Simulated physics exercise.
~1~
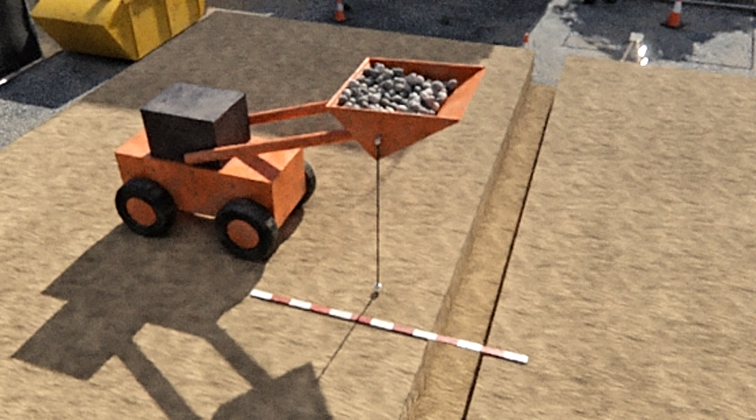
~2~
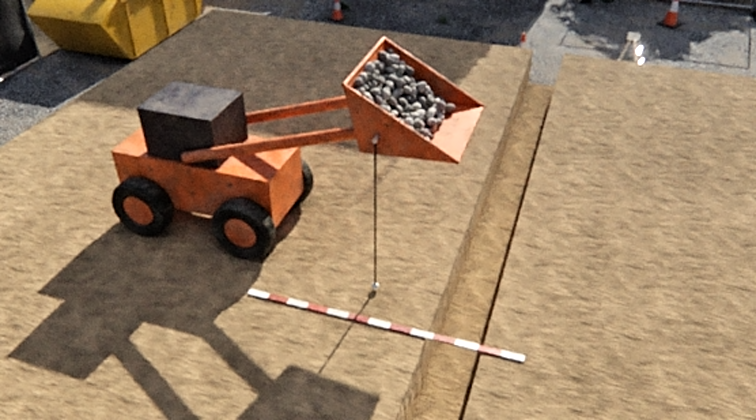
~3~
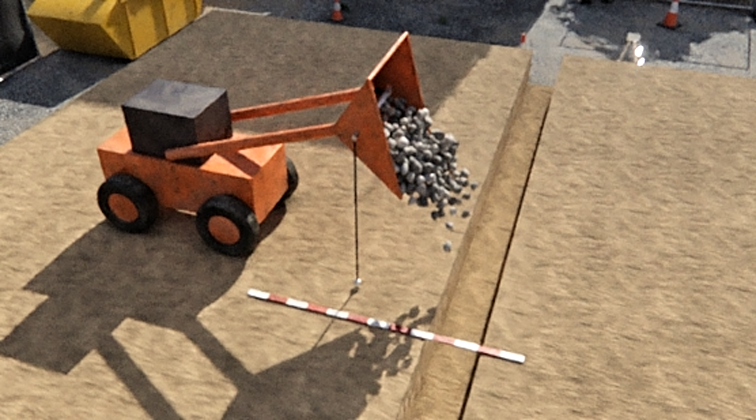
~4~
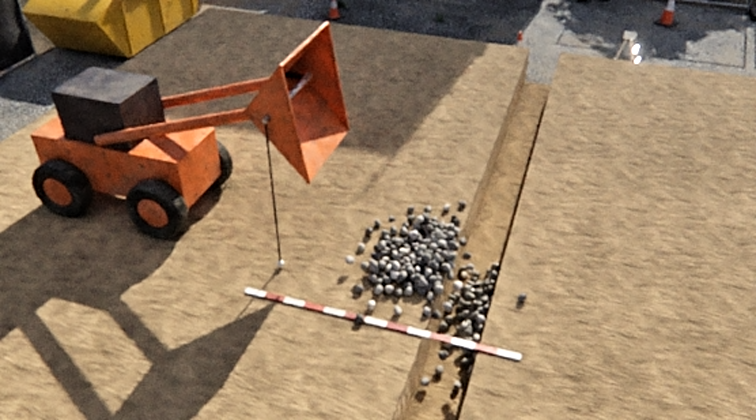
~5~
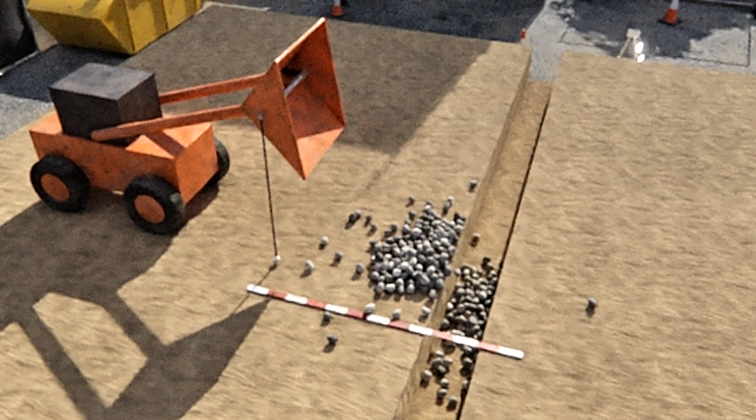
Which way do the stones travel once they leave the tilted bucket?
They move down, dropping from the bucket towards the sandy ground and the trench.
